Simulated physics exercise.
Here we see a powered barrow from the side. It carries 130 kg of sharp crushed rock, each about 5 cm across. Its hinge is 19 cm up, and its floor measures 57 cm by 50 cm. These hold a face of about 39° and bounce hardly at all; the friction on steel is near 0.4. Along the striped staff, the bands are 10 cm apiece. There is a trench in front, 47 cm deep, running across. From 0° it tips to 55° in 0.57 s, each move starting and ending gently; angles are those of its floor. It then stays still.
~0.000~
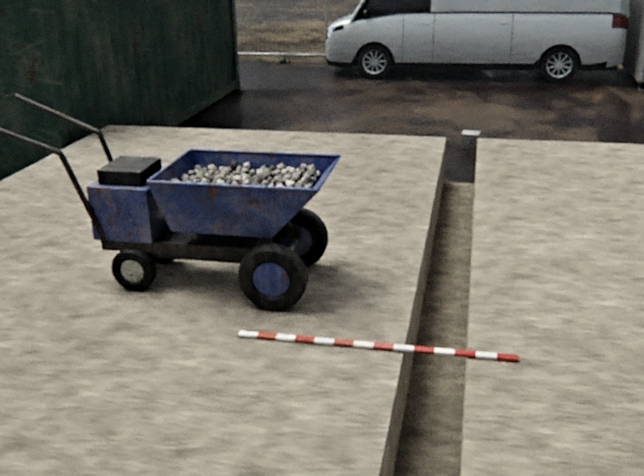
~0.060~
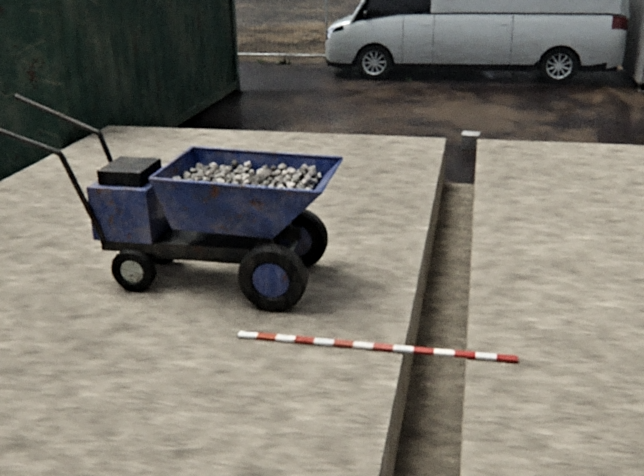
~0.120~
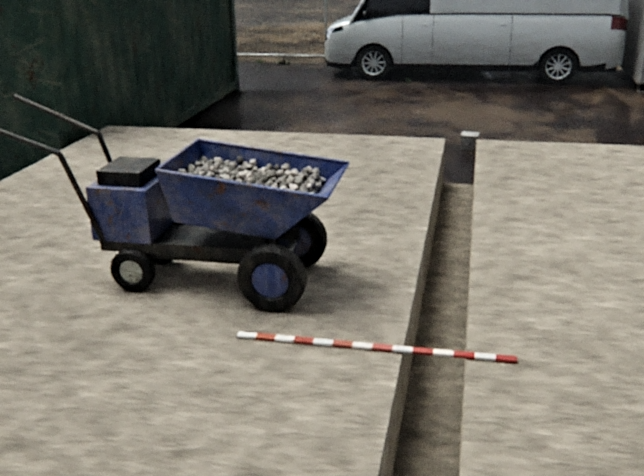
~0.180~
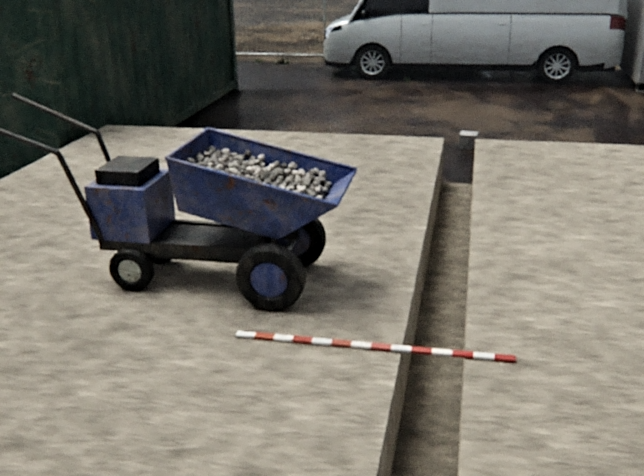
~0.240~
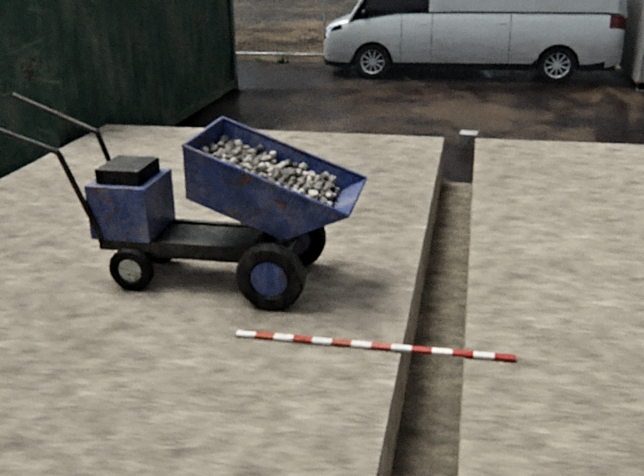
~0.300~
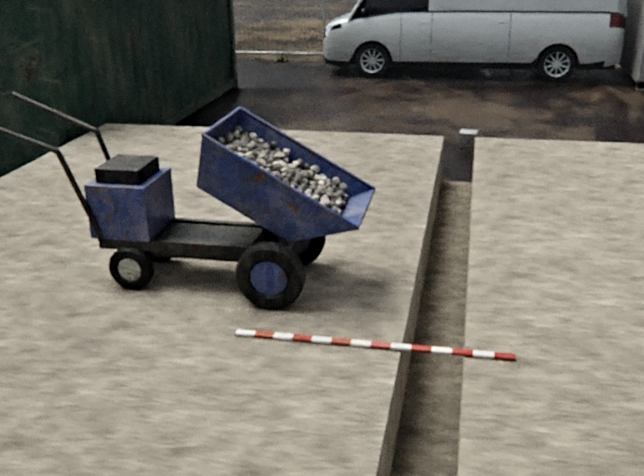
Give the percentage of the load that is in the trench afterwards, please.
Near 35 per cent of the load.
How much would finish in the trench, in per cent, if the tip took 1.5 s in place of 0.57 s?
In that case, around 10%.
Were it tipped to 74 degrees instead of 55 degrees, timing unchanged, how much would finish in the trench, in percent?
Then about 65 per cent.
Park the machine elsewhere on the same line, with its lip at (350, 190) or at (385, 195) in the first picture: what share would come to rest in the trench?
From the first spot near 35, from the second near 20 per cent.
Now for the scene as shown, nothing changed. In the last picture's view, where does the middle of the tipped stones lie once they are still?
Their centre sits close to (436, 359).
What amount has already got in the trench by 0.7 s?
At that moment: Approx. 0 %.
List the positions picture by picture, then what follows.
In the first picture, the tray is at 0°, its lip at (318, 191); the top of the load is at (283, 176).
In the second picture, the tray is at 2°, its lip at (321, 193); the top of the load is at (238, 174); the stones move at 0.4 m/s on average.
The third picture shows lip at (328, 198), floor tilted 6°, highest stones at (210, 166); the stones move at 0.7 m/s on average.
The fourth picture shows lip at (337, 206), floor tilted 13°, highest stones at (209, 157); the stones move at 1.1 m/s on average.
In the fifth picture, the tray is at 21°, its lip at (349, 216); the top of the load is at (222, 147); the stones move at 1.2 m/s on average.
The sixth picture shows lip at (359, 229), floor tilted 30°, highest stones at (235, 136); the stones move at 1.2 m/s on average.
After 0.4 s the floor is at 47°; 100 % in the tray; the foremost stones are at (358, 230).
After 0.7 s the floor is at 55°; 97 % in the tray, 3 % short of the trench; the foremost stones are at (398, 258).
After 1.0 s the floor is at 55°; 67 % in the tray, 9 % short of the trench, 25 % in the trench; the foremost stones are at (466, 328).
After 3.0 s the floor is at 55°; 57 % in the tray, 8 % short of the trench, 35 % in the trench; the foremost stones are at (479, 327).
